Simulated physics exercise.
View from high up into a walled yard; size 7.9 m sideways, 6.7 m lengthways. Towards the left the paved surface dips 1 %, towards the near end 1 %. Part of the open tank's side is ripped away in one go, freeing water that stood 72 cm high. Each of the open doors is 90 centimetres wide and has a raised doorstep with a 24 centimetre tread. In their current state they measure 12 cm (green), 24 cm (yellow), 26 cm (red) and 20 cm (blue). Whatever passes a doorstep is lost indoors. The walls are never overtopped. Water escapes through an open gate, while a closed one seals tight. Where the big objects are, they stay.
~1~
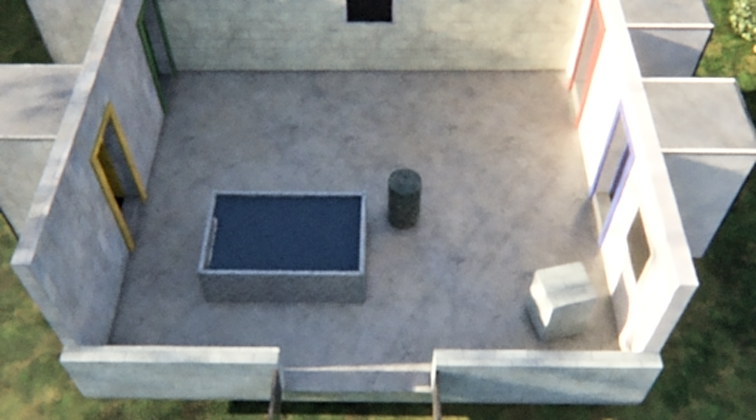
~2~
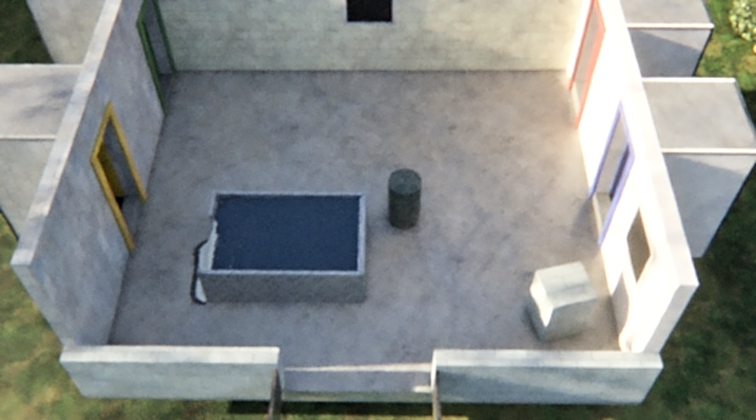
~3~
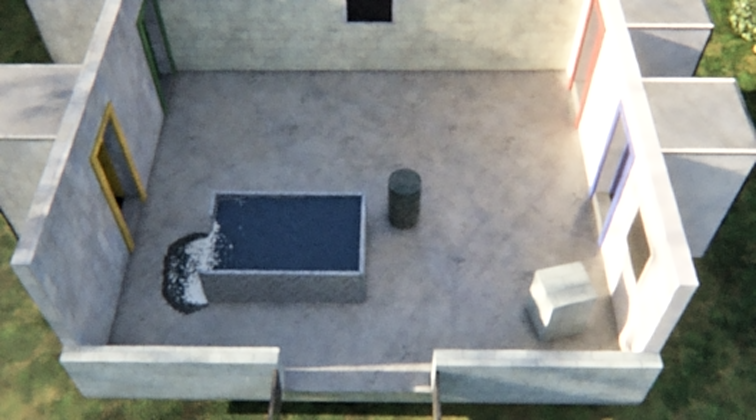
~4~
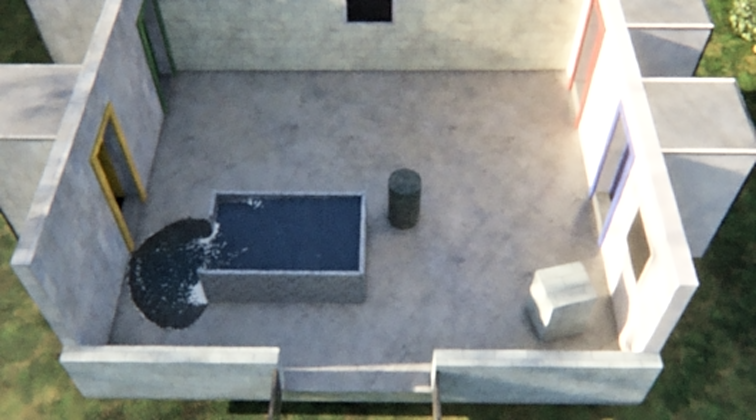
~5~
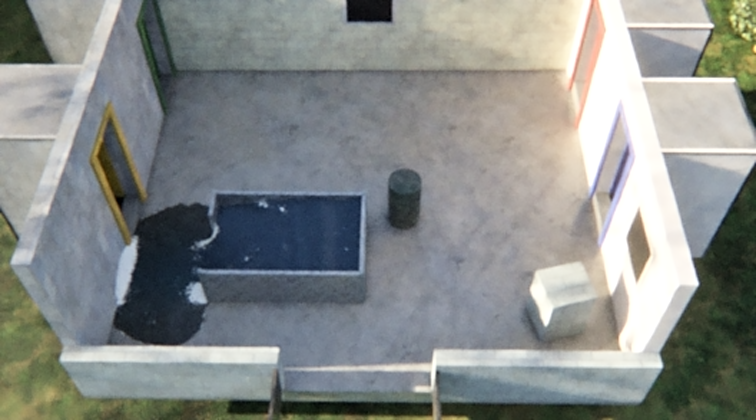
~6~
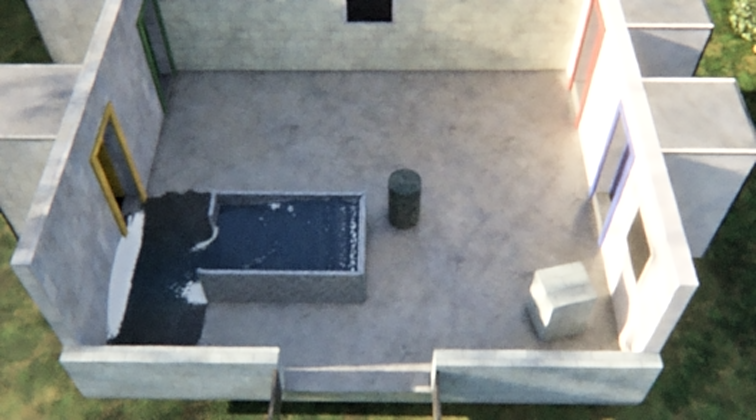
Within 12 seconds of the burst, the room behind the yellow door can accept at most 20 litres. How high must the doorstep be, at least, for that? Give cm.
About 25 cm.
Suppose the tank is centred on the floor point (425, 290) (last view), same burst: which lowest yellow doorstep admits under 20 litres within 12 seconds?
Close to 16 cm would do it.
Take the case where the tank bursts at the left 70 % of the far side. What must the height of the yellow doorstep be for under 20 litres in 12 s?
If so: Around 6.5 cm.
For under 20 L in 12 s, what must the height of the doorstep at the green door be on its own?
Door green, min height approx. 8.5 cm.
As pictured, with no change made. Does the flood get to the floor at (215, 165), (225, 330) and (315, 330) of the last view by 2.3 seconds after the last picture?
Listed order - soaked through, soaked through, soaked through.
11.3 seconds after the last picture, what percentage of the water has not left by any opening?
Share still there: Approx. 90 percent.
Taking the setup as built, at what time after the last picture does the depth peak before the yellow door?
I'd say near 1.0 seconds.
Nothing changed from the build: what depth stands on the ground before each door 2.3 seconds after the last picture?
Door by door in centimetres - green 4, yellow 20, red 0, blue 0.
Then, 0.7 s after the last picture water covers 10 % of the floor, deepest (60 cm) near (101, 374); 26 cm at the yellow door, 4 litres in over its 24 cm doorstep.
Then, 2.3 s after the last picture water covers 35 % of the floor, deepest (38 cm) near (101, 374); 20 cm at the yellow door, 21 litres in over its 24 cm doorstep.
Then, 11.3 s after the last picture water covers 100 % of the floor, deepest (10 cm) near (101, 374); 5 cm at the yellow door, 22 litres in over its 24 cm doorstep.
At the yellow door as built, the water peaked near 29 cm, 1.1 s after the last picture.
With a doorstep of 20.5 cm, 42 litres would have come in within the 12 s; with 27.5 cm, 11 litres. So under 20 litres takes about 25 cm.
